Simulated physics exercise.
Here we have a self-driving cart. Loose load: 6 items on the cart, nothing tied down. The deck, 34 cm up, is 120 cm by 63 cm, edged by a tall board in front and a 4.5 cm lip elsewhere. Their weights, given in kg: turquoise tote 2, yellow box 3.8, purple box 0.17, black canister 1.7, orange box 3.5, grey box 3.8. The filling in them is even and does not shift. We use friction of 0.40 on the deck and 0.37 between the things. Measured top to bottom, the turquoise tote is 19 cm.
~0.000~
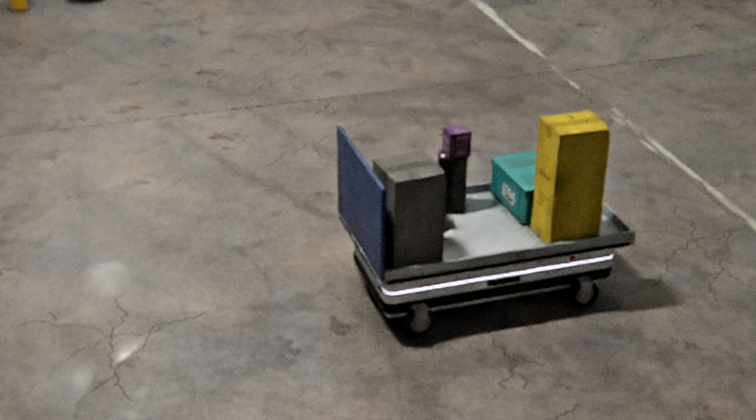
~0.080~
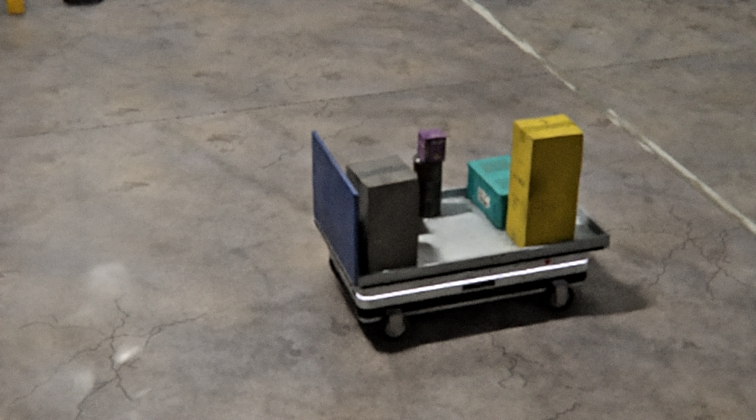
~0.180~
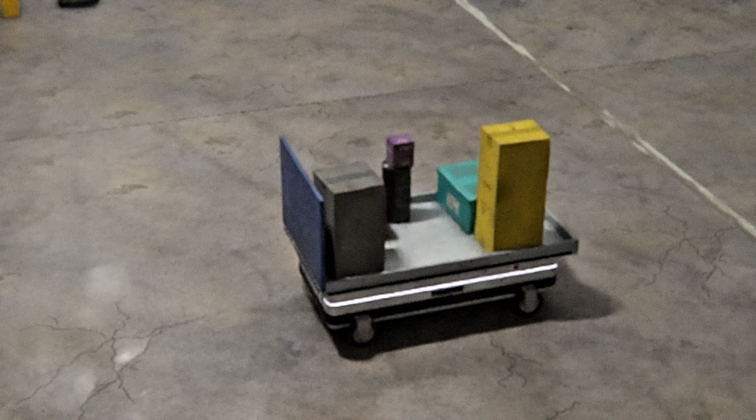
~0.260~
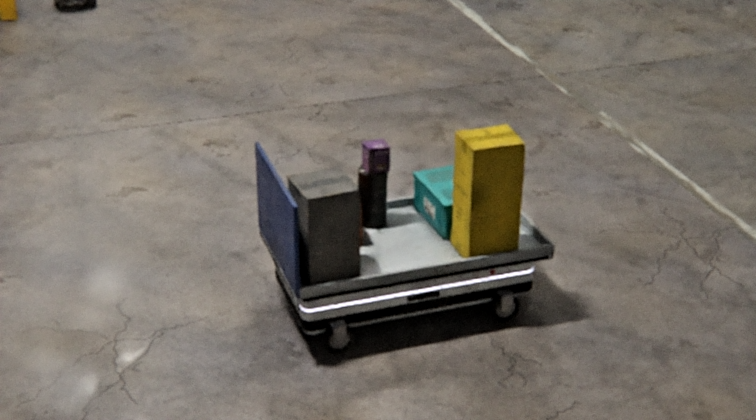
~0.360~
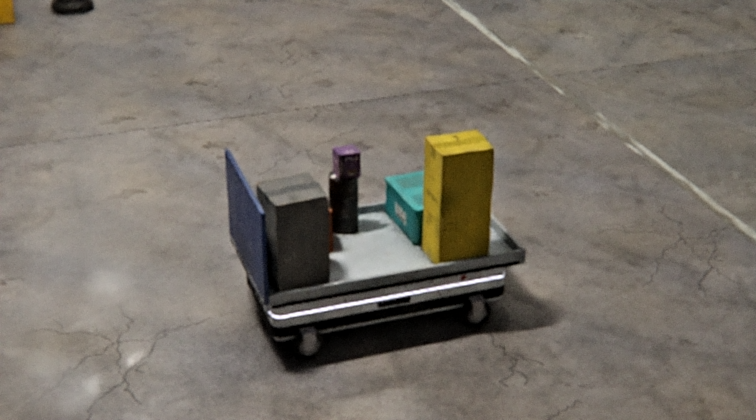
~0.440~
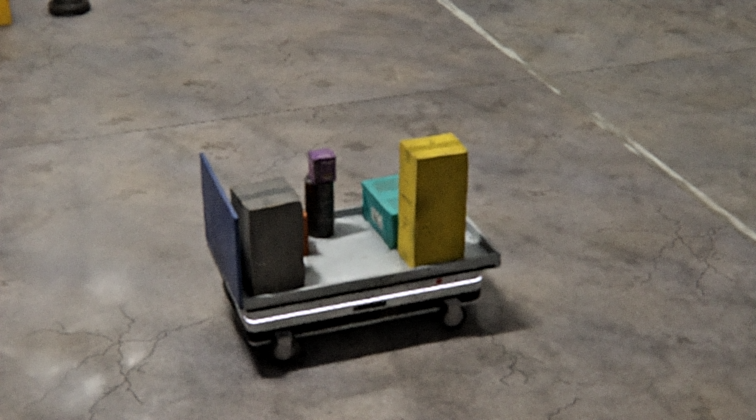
A low cart carrying upright boxes and a turquoise tote rolls steadily leftward across concrete.
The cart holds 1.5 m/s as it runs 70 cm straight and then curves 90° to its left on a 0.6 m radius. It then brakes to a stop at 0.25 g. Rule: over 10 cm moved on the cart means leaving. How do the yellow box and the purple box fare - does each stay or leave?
As I see it, the yellow box doesn't budge enough to count. The purple box budges enough to count.
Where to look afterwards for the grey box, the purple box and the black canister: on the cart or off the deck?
Well, the grey box does not come off, the purple box does come off, and the black canister does come off.
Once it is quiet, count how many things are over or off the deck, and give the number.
That comes to 2.
Around 0.94 s, 141 cm covered, turned 54°; purple box and black canister now off the deck; grey box at 4° to upright; orange box at 4° to upright.
Around 1.24 s, 186 cm covered, turned 89°; grey box shifted 6 cm; orange box shifted 3 cm.
Finally (2.4 s), off the deck, purple box and black canister; not toppled but over 10 cm from the start, orange box; the other 3 still in place (within 10 cm). In the last view, yellow box near (415, 359), purple box near (75, 378).
